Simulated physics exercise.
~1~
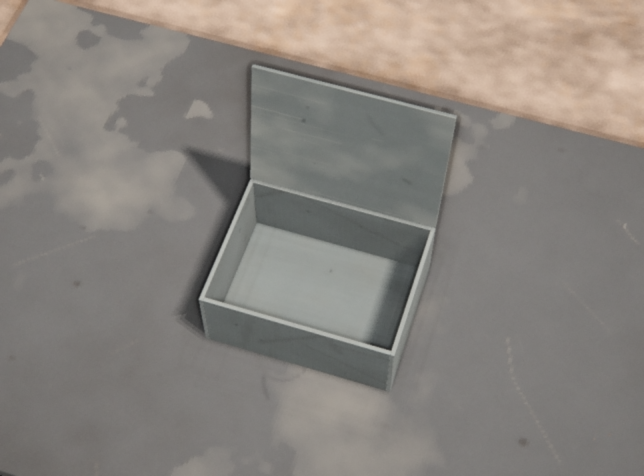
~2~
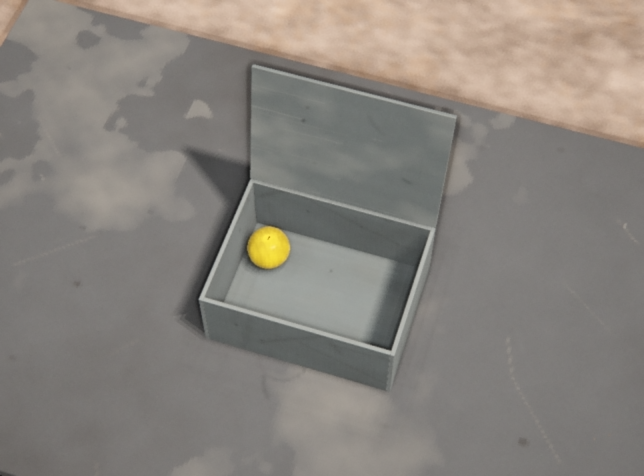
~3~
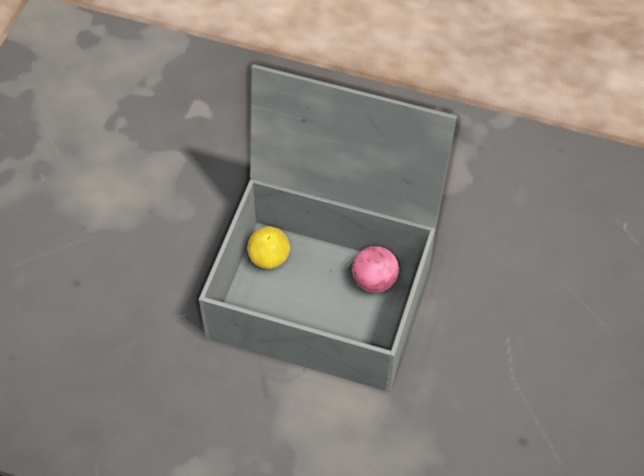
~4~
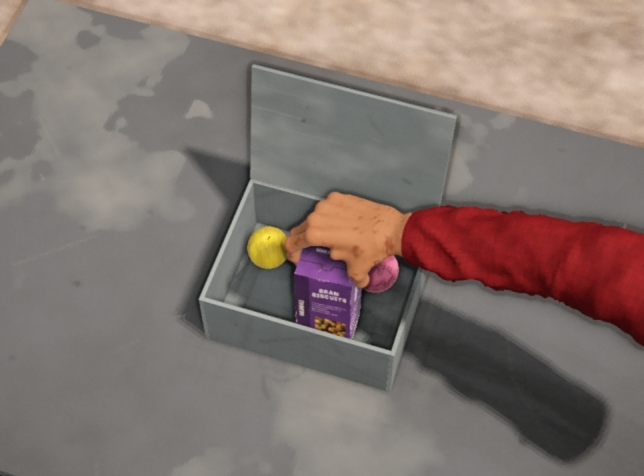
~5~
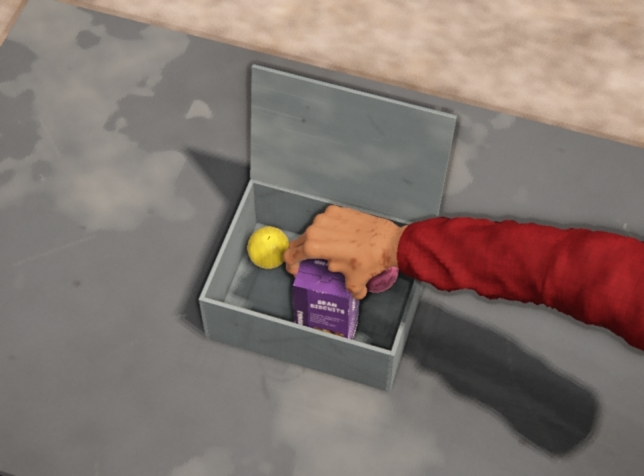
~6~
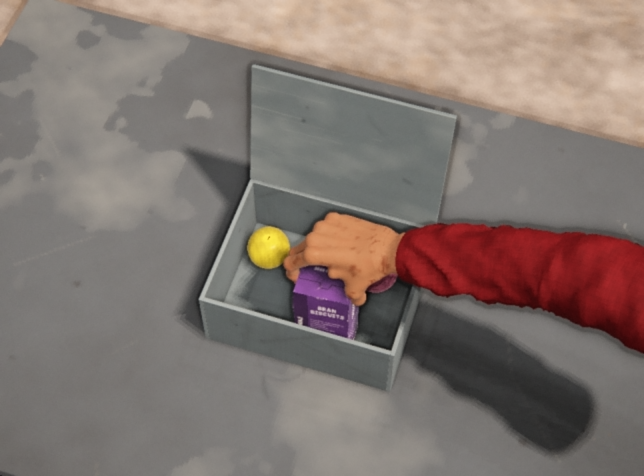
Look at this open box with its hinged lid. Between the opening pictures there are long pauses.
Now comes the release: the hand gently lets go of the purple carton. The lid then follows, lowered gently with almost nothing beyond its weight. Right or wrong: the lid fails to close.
Right, it stays open.
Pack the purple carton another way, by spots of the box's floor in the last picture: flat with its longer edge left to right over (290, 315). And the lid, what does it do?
Result: Lid drops fully.
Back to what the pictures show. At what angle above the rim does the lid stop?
The lid sits around 30° above the rim.
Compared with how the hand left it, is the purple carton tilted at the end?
Well, it stays just as set.
Then, 1.40 s on from there, lid 72° above the rim.
Then, 1.90 s on from there, lid 34° above the rim.
In the end, lid 29° above the rim; all 3 unmoved. At the end, from the last picture's camera, purple carton near (327, 311).
